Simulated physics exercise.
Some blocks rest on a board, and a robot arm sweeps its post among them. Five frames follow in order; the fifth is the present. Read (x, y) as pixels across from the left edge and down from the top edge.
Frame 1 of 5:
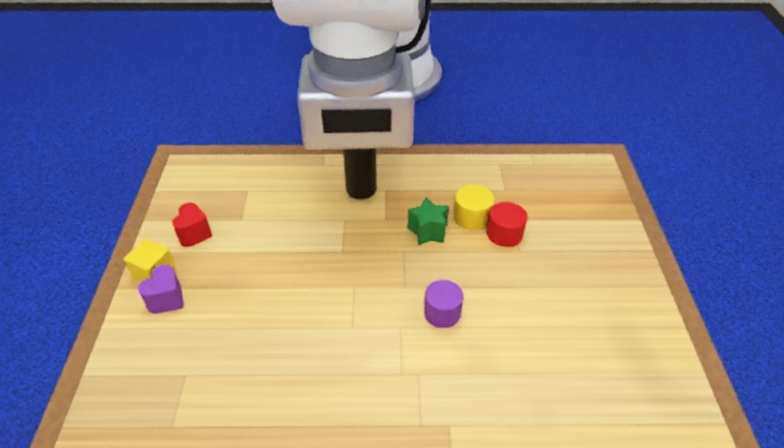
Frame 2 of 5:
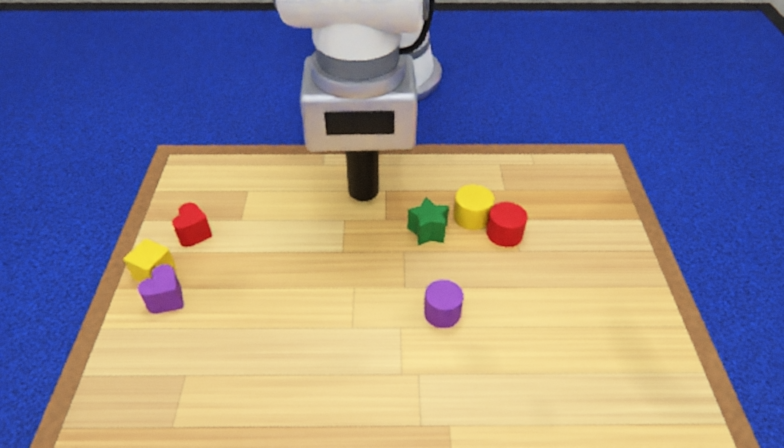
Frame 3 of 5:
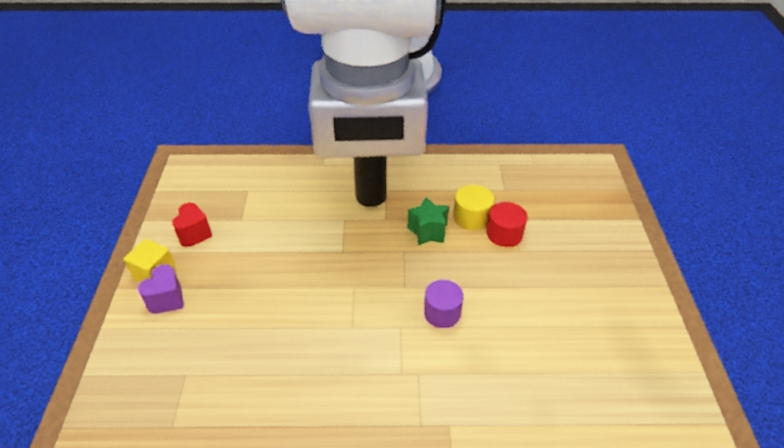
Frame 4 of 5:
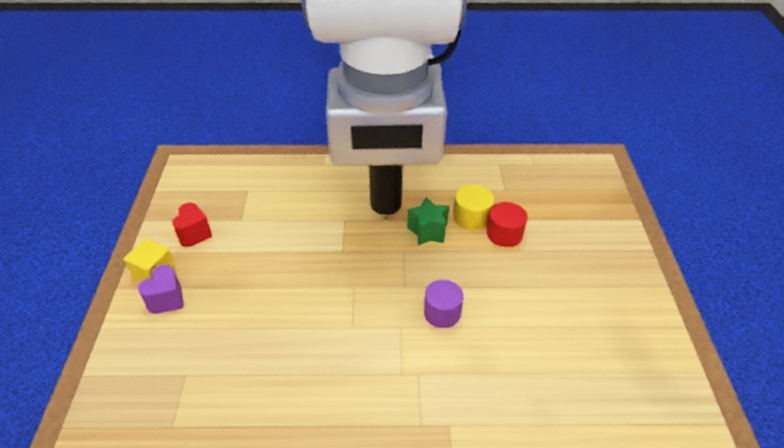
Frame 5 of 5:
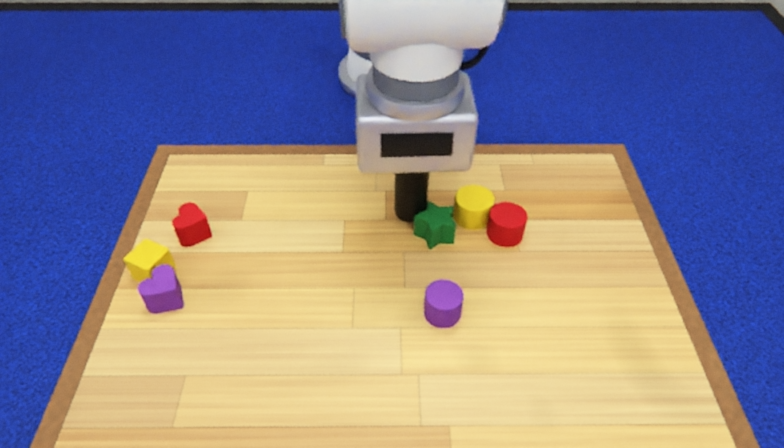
On a wooden board, a robot arm's black post moves right and nudges the green star.
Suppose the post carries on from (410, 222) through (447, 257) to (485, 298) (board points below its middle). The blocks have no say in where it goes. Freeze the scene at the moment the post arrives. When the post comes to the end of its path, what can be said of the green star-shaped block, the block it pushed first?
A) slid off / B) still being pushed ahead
Option A.
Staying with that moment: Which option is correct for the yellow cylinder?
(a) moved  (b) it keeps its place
The correct letter is b.
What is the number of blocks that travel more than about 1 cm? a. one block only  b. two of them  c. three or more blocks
Letter a.
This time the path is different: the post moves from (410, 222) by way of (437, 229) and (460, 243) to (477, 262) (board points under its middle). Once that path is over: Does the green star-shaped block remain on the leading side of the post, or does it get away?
I'm fairly sure the green star-shaped block rides along ahead of the post to the very end.
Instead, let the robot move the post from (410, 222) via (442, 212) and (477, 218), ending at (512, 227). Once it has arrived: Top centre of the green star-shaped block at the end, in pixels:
When the path ends, it will be at (458, 216).
What follows on the original path. One third of the way, post (436, 235); green star-shaped block (467, 235).
Two thirds of the way, post (461, 260); green star-shaped block (496, 251), turned 35° anticlockwise.
At the end, post (487, 288); green star-shaped block (509, 258), turned 75° anticlockwise; purple cylinder not moved; yellow cylinder not moved.
